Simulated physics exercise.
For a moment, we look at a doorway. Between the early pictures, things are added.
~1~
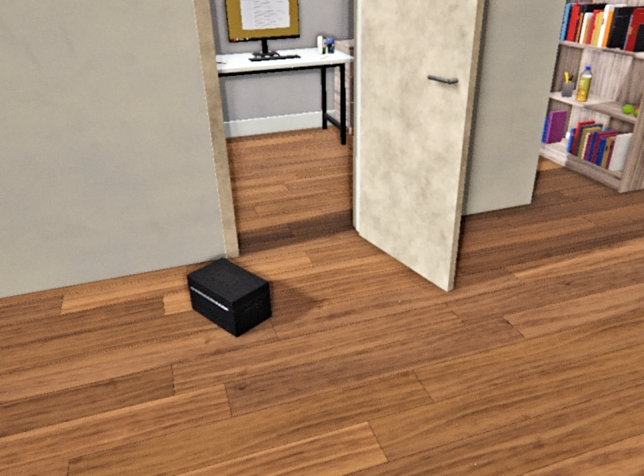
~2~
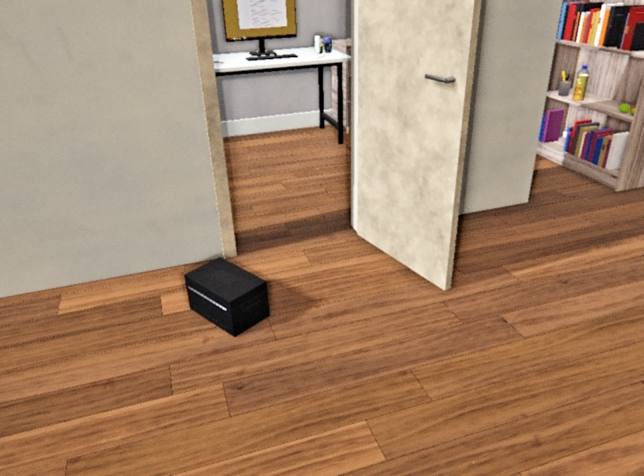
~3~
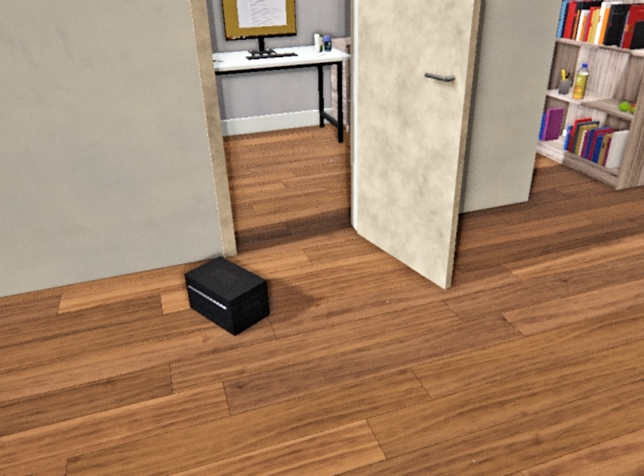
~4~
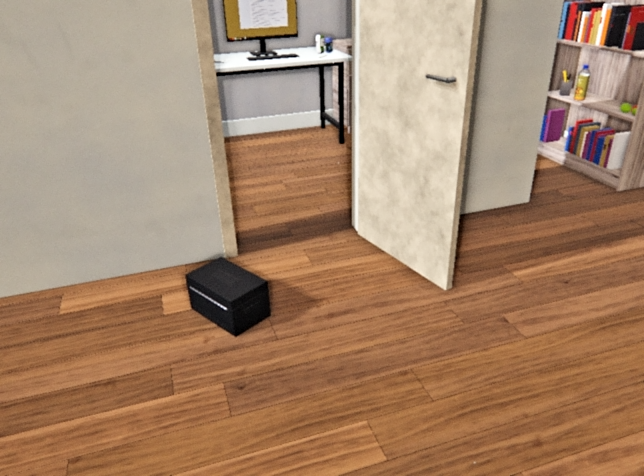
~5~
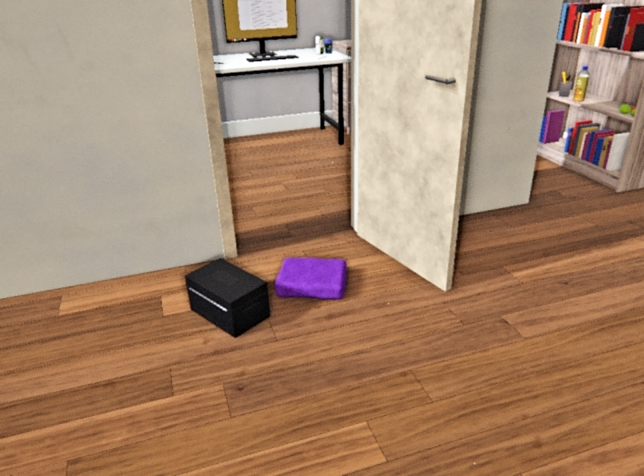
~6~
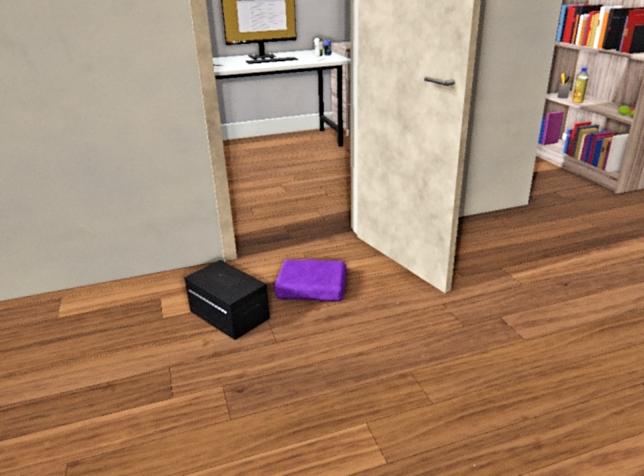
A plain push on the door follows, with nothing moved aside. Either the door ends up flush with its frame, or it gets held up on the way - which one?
The door never meets its frame.
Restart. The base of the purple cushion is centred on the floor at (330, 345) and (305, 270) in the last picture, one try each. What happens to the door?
Try 1: Door ends up flush. Try 2: Door stays partly open.
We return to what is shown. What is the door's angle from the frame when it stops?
It stays open at around 25°.
Then, 0.90 s on from there, door 59° open; purple cushion shifted a little near (305, 277).
Then, 1.20 s on from there, door 37° open; purple cushion shifted about its own width near (270, 267).
In the end, door 27° open; moved from the start, purple cushion; black toolbox unmoved. At the end, from the last picture's camera, purple cushion near (257, 260).
